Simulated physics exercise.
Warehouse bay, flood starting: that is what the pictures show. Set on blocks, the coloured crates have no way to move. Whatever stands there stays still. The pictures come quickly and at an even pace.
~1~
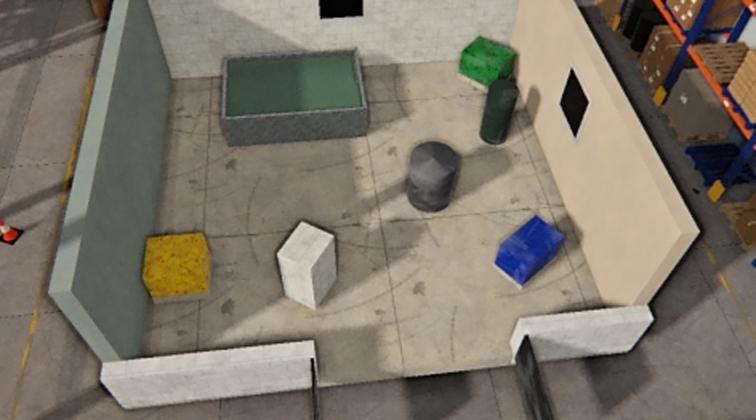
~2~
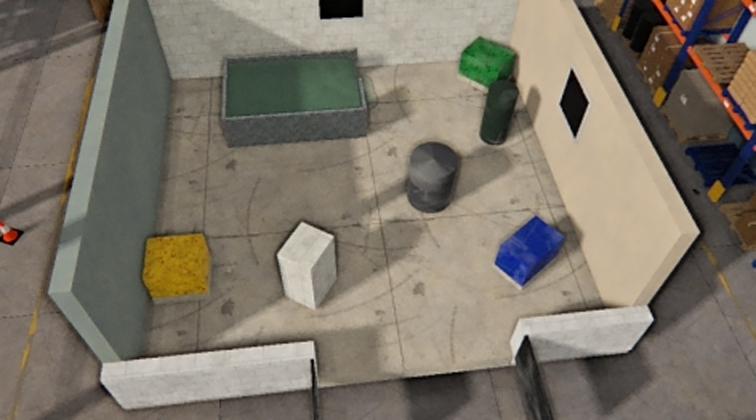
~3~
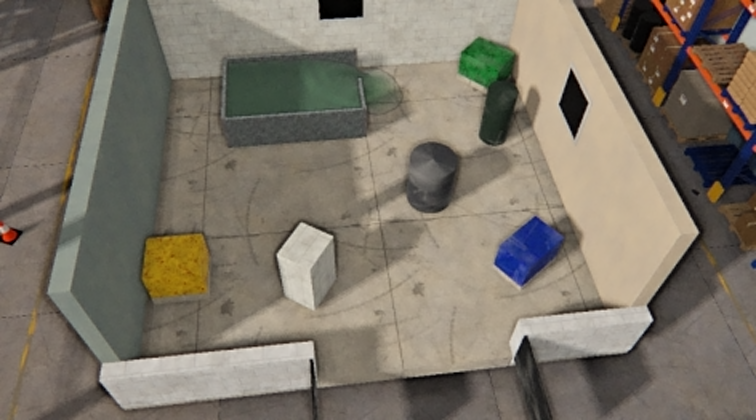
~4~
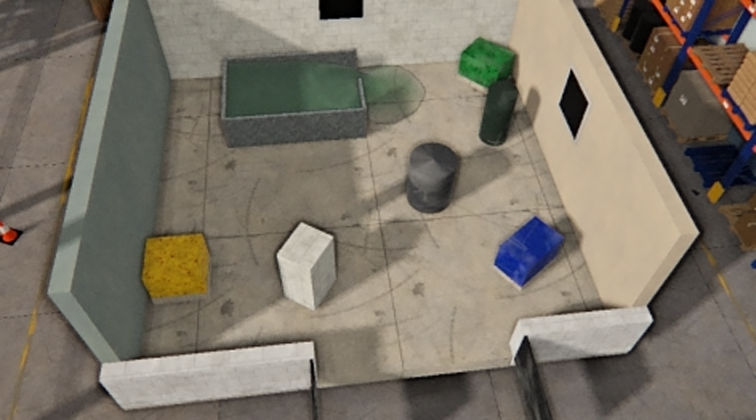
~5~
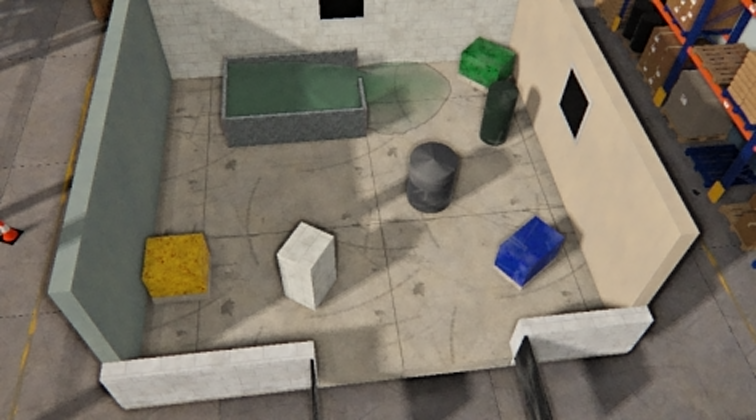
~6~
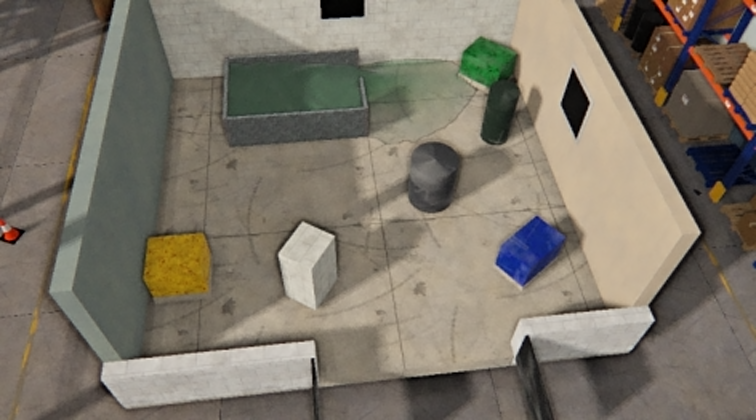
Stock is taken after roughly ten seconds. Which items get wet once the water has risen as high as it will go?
My prediction: The blue crate comes out wet, the yellow crate comes out dry, the green crate comes out wet.
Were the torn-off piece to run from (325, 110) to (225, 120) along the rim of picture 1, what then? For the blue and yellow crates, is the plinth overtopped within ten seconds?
First the blue crate: It gets reached; then the yellow crate: It gets reached.
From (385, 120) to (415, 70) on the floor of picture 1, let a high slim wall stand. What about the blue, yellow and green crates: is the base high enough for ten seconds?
Blue: Untouched; yellow: Untouched; green: Reached.
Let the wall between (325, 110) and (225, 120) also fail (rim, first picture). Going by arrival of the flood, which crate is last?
It's the green crate.
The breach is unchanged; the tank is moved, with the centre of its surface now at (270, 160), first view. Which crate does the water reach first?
Green crate.
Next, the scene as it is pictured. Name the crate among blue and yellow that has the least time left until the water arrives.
That would be the blue crate.
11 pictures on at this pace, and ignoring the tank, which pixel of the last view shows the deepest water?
Near (460, 74).
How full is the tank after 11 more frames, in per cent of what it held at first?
It works out to roughly 64 %.
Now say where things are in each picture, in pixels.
In the first picture, still water in the water tank at (293, 85).
In the second picture, the front is at (370, 107), out from the gap at (356, 83).
In the third picture, the front is at (398, 99), out from the gap at (356, 85).
In the fourth picture, water pours out at (356, 85) and has run to (420, 93).
In the fifth picture, the front is at (443, 80), out from the gap at (357, 85).
In the sixth picture, the front is at (473, 87), out from the gap at (358, 84).
A moment on, water covers 15 % of the floor; the blue crate not reached, the yellow crate not reached, the green crate water round its plinth.
Next, water covers 20 % of the floor; the blue crate not reached, the yellow crate not reached, the green crate water round its plinth.
Then, water covers 30 % of the floor; the blue crate water round its plinth, the yellow crate not reached, the green crate water round its plinth.
Later, water covers 60 % of the floor; the blue crate water round its plinth, the yellow crate not reached, the green crate water round its plinth.
In the end, water covers 95 % of the floor; the blue crate was topped, the yellow crate stayed above the water, the green crate was topped.
